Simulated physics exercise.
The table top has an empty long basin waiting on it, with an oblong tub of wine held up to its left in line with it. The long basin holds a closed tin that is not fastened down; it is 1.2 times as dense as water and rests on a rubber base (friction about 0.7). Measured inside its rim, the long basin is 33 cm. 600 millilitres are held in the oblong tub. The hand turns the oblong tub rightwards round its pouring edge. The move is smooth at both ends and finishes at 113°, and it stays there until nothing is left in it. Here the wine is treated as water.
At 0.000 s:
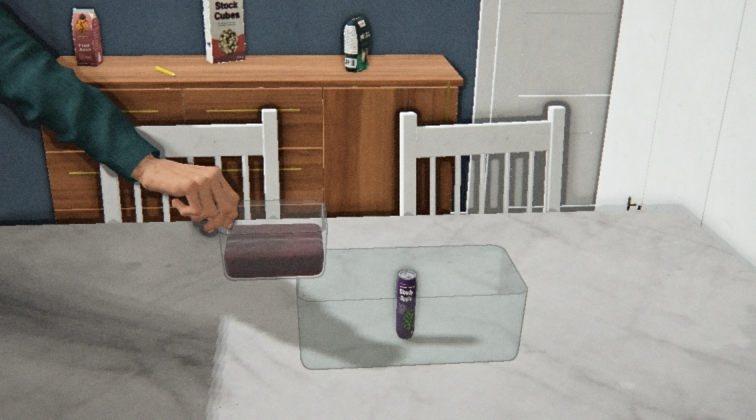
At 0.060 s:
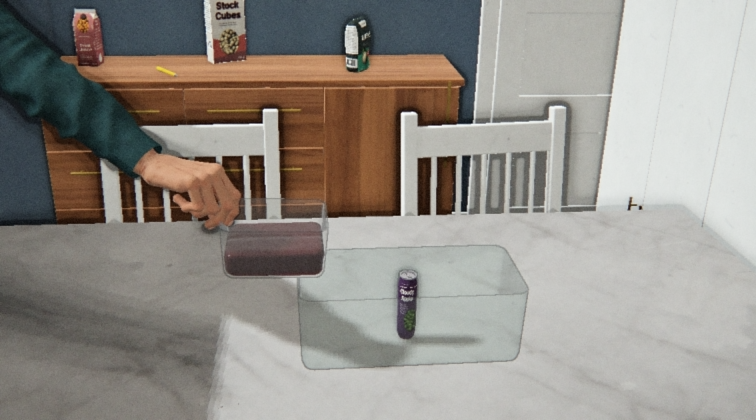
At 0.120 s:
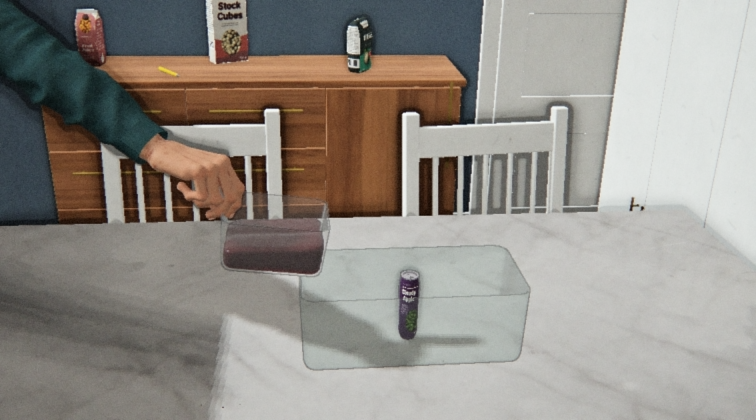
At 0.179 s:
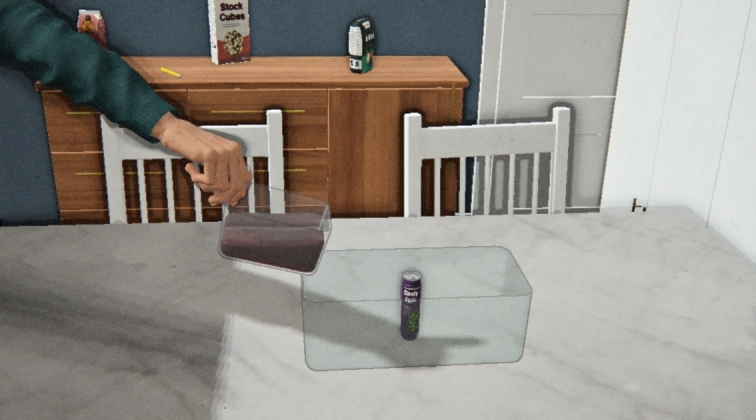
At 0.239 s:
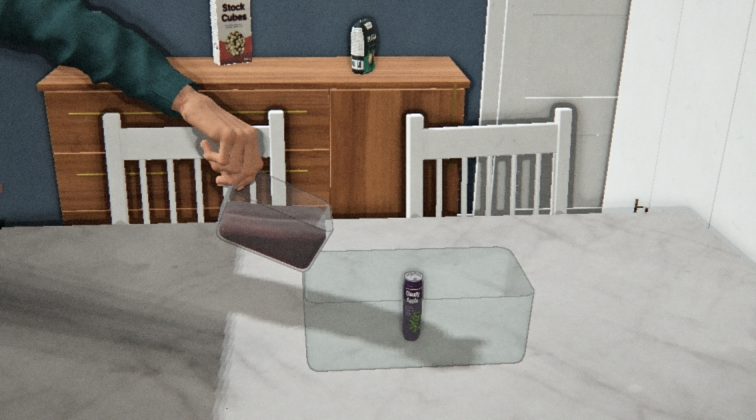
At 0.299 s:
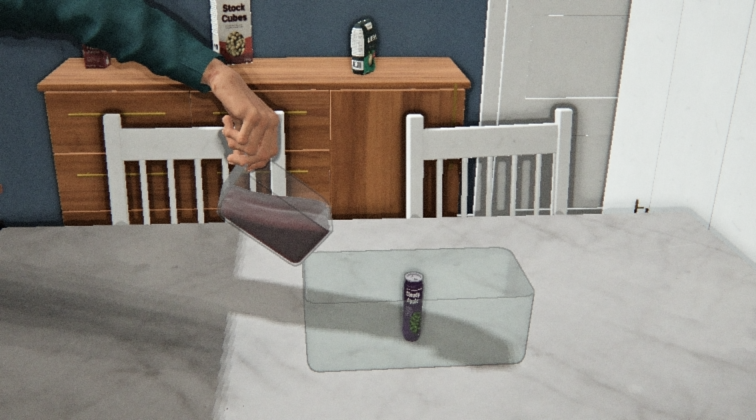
At a marble table, a hand tilts a tub of dark liquid rightwards beside a clear basin.
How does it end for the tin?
It is tipped over.
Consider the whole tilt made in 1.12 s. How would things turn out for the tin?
Well, the tin simply holds firm.
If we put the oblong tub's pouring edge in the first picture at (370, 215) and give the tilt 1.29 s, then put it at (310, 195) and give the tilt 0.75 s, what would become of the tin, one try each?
Try 1: Still standing; try 2: Tipped over.
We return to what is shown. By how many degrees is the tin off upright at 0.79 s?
The tilt comes to near 20°.
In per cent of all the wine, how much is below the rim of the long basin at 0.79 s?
I reckon close to 90 per cent.
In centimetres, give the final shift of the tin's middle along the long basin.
Net tin displacement: Roughly 7.0 cm.
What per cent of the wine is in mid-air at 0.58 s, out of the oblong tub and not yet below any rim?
About 56 per cent.
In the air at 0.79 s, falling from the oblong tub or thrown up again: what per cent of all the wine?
About 10 % of the total.
By 0.58 s the tilt is 100° and 26 per cent is still to pour; the tin stands where it began.
By 0.79 s the tilt is 113° and 2 per cent is still to pour; the tin leans 22°.
By 1.01 s the tilt is 113° and 0 per cent is still to pour; the tin lies on its side.
By 1.25 s the tilt is 113° and 0 per cent is still to pour; the tin lies on its side.
At rest the tin lies on its side.
